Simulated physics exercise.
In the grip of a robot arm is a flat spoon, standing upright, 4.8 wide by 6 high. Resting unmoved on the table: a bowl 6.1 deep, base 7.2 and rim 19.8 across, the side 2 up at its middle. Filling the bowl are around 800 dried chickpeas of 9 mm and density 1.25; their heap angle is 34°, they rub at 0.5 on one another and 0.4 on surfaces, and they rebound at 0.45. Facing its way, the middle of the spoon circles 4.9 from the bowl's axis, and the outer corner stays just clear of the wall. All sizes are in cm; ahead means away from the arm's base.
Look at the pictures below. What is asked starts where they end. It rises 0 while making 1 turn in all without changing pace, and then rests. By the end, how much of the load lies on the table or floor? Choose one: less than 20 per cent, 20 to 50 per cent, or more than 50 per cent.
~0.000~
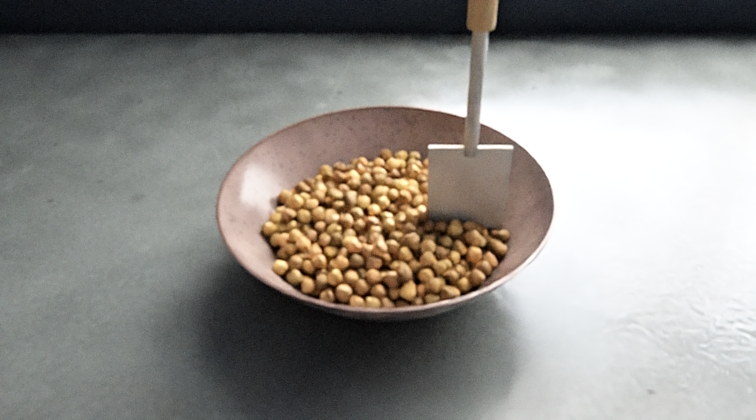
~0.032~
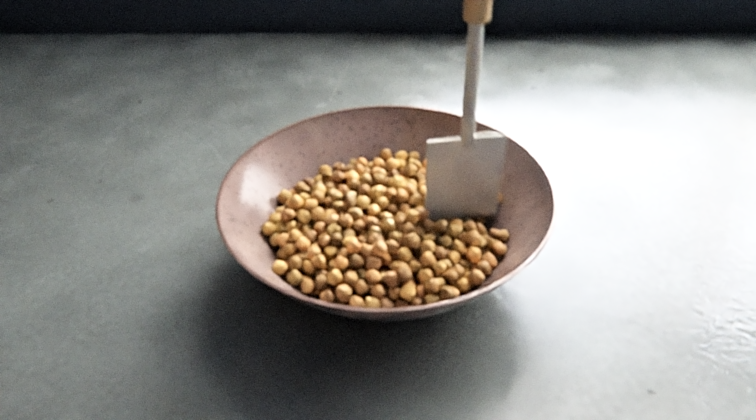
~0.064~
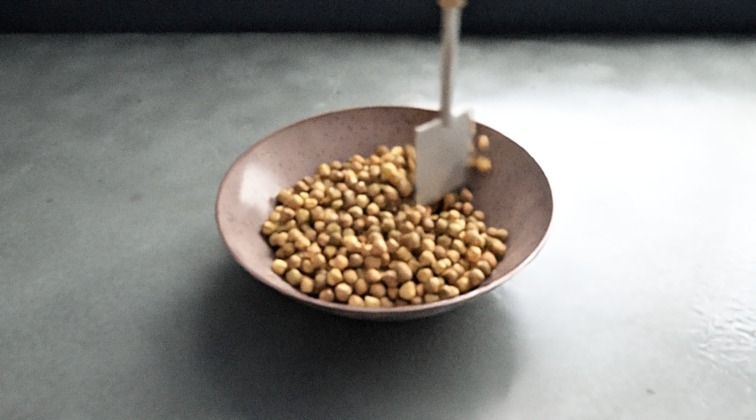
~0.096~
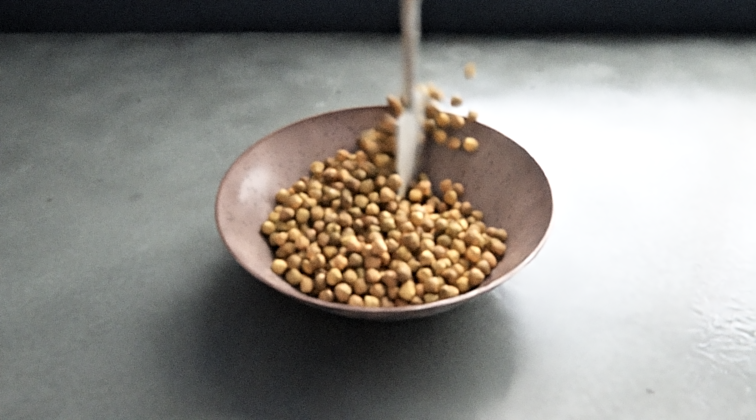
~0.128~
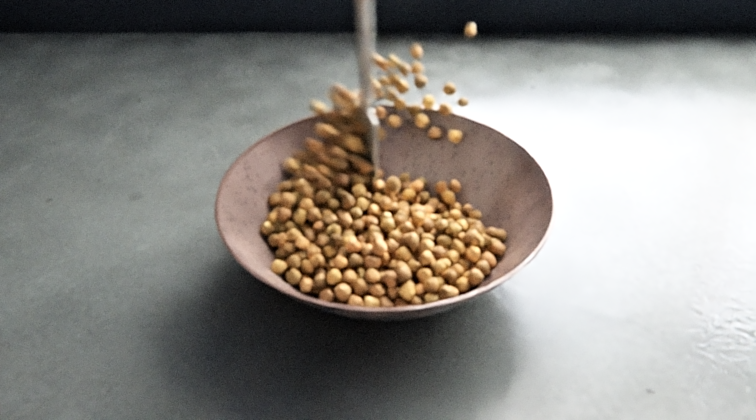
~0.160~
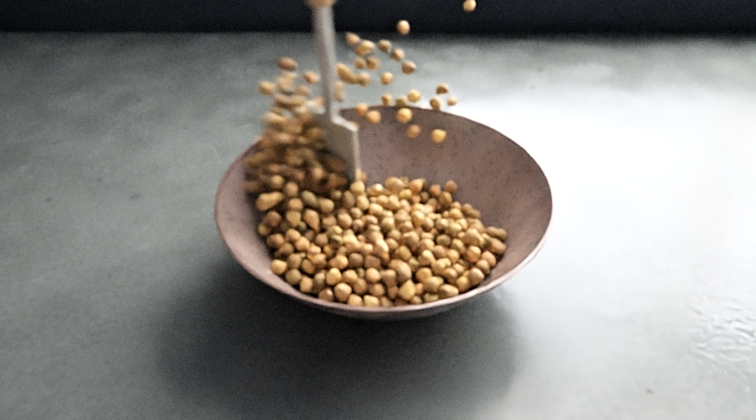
The share is 20 to 50 per cent.
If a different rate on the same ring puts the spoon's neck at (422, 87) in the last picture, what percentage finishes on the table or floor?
Roughly 10 percent of it.
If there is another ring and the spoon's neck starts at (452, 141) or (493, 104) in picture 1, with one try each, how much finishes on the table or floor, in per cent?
First try about 35 per cent, second try about 5 per cent.
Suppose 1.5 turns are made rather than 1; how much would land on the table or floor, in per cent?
Estimate: Near 35 %.
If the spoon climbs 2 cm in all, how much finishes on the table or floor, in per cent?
Around 15 %.
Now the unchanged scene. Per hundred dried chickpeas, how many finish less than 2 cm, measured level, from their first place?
Result: Close to 45 per cent of the load.
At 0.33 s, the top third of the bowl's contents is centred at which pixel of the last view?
In the last picture it sits around (451, 248).
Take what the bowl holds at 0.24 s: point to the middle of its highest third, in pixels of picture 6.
I'd put its middle near (319, 251).
After 0.24 s, 218° round, highest piece 11 above the table; 707 in the bowl, 8 on the table or floor, 80 in flight or on the tool.
After 0.33 s, 300° round, highest piece 10 above the table; 622 in the bowl, 67 on the table or floor, 106 in flight or on the tool.
After 0.57 s, 0° round, highest piece 6 above the table; 537 in the bowl, 257 on the table or floor, 1 in flight or on the tool.
After 1.27 s, 0° round, highest piece 5 above the table; 537 in the bowl, 258 on the table or floor.
In the end, 537 in the bowl, 258 on the table or floor. That is 32 % on the table or floor.
